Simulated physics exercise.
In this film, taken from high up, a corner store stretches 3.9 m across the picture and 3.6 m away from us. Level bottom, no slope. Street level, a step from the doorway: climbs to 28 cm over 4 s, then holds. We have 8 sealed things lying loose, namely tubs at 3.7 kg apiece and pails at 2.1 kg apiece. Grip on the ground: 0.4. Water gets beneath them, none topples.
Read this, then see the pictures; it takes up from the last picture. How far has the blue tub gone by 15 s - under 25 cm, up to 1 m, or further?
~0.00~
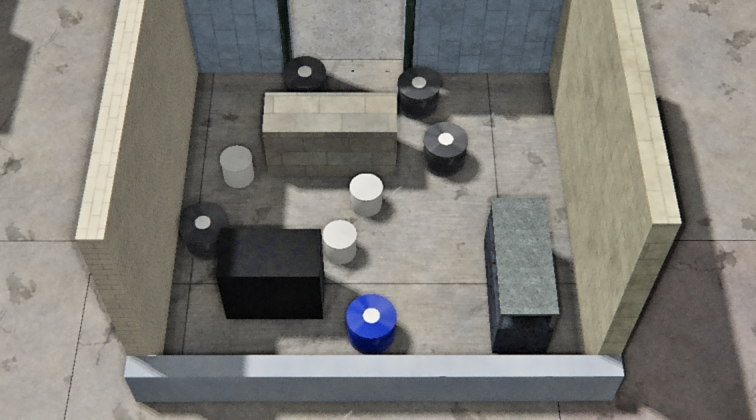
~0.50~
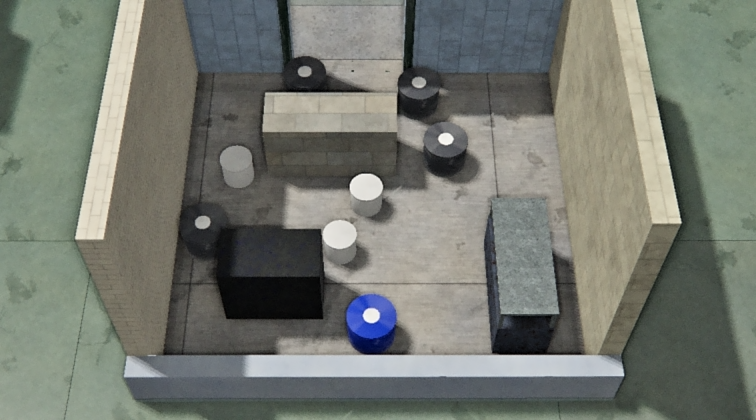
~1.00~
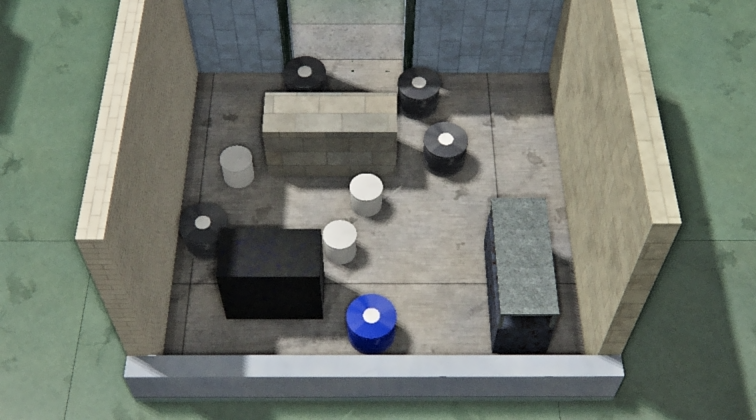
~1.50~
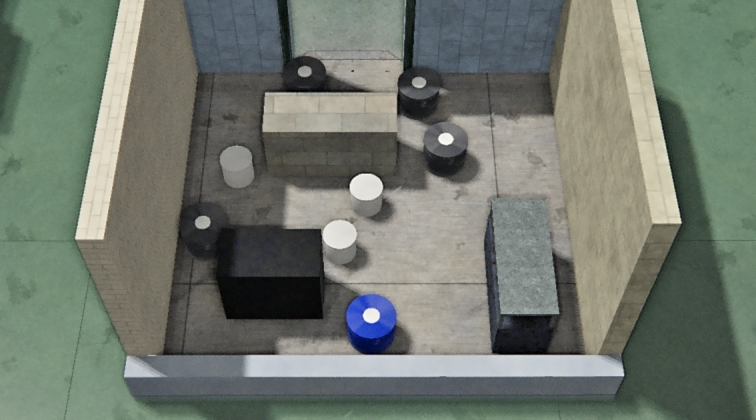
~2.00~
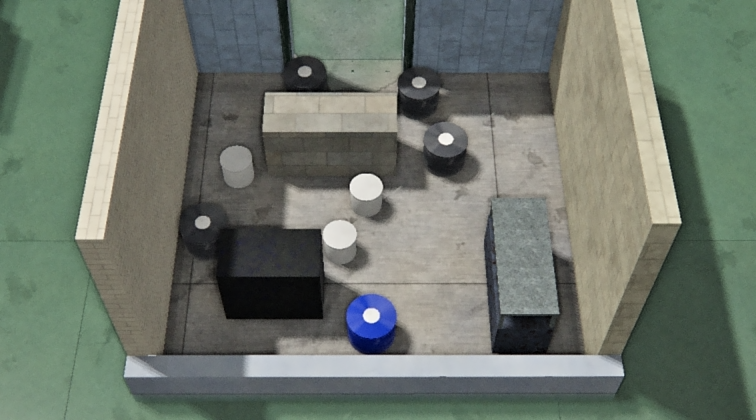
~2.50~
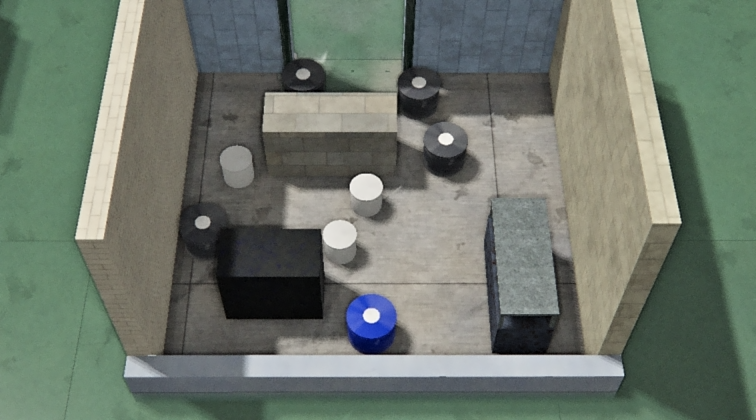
More than 1 m.
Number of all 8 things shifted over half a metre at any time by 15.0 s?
Total: 8.
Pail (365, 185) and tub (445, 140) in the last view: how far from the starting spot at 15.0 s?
200 cm and 120 cm respectively.
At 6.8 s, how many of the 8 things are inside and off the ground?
4 at that moment.
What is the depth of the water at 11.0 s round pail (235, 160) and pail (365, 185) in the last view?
I'd estimate 10 cm for the first and 10 cm for the second.
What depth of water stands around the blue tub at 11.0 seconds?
10 cm or so.
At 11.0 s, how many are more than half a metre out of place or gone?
The count is 8.
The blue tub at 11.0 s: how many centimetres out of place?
Roughly 150 centimetres by that point.
After 3.5 s the blue tub is near (372, 316), 0.0 m from its start, aground; 0 afloat.
After 6.8 s the blue tub is near (372, 316), 0.0 m from its start, aground; 4 afloat.
After 11.0 s the blue tub is near (376, 169), 1.6 m from its start, afloat; 8 afloat.
After 15.0 s the blue tub is near (483, 167), 1.9 m from its start, afloat; 8 afloat.
